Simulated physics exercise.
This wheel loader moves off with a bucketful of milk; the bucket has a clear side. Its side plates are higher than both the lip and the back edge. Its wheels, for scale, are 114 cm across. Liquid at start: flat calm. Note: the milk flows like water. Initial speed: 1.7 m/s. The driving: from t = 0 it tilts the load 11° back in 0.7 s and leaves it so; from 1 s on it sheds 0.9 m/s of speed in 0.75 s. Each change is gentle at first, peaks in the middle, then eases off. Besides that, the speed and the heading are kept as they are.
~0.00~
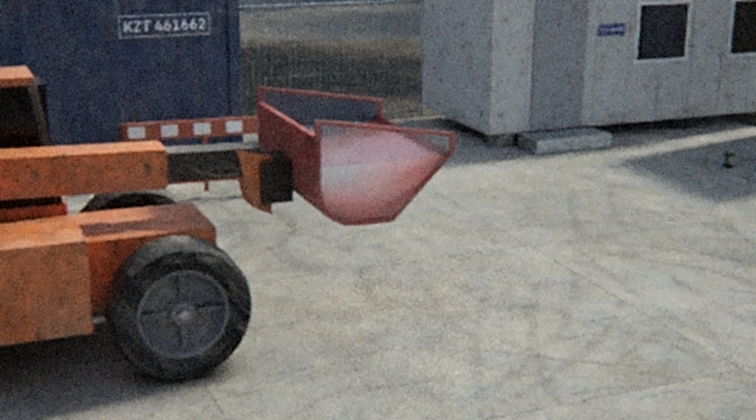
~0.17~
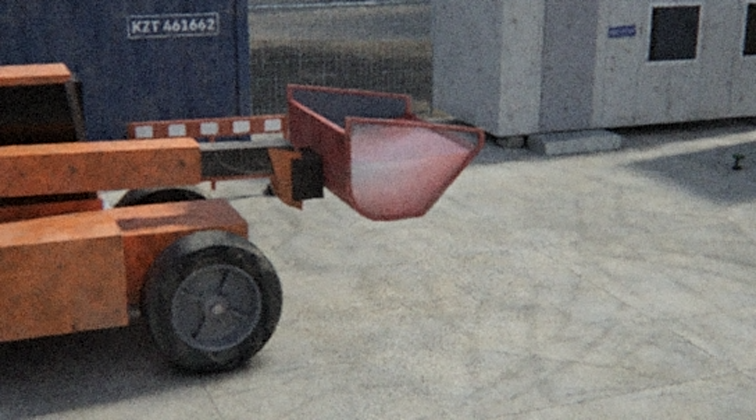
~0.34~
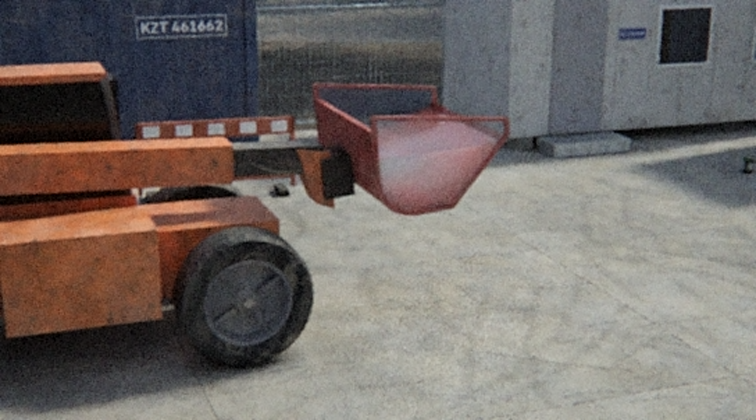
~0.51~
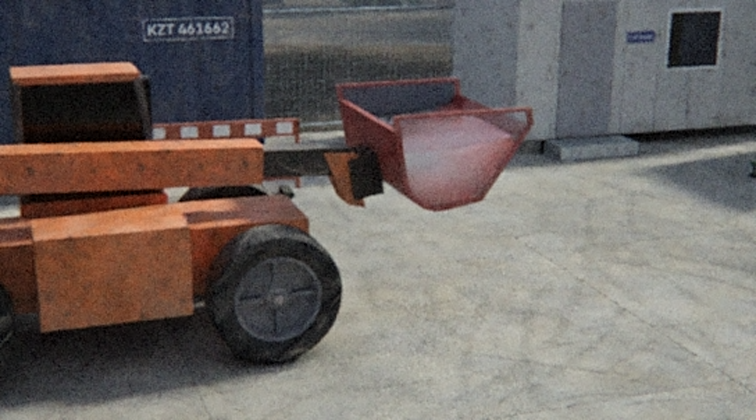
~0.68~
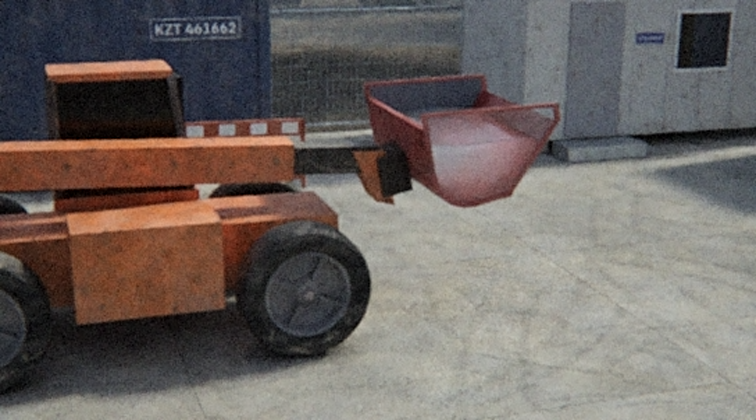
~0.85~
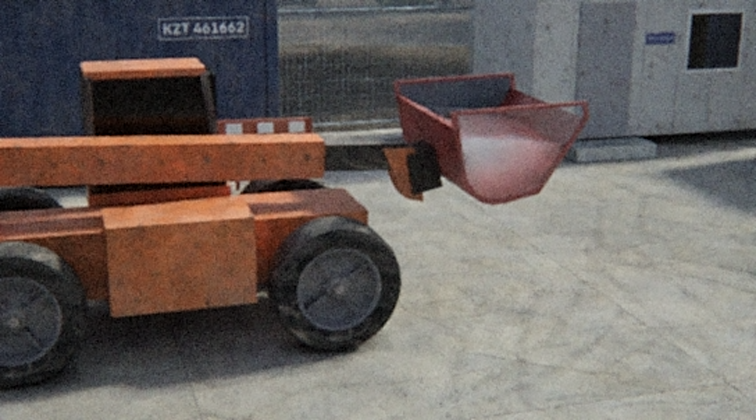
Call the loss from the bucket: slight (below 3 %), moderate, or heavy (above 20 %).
Moderate.
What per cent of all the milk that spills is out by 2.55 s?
By that time, around 60 percent of it is out.
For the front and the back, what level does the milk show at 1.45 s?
Front reads 48 centimetres, back reads 46 centimetres.
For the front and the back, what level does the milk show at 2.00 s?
Roughly 44 cm in front and 52 cm behind.
After 1.45 s the bucket is at 11° back, the surface stands 46 cm at the back and 47 cm at the front; nothing has left.
After 2.00 s the bucket is at 11° back, the surface stands 52 cm at the back and 44 cm at the front; 3 per cent is out, over the front.
After 2.55 s the bucket is at 11° back, the surface stands 66 cm at the back and 39 cm at the front; 3 per cent is out, over the front.
After 4.64 s 6 per cent is out, over the front, 40 of 657 litres.
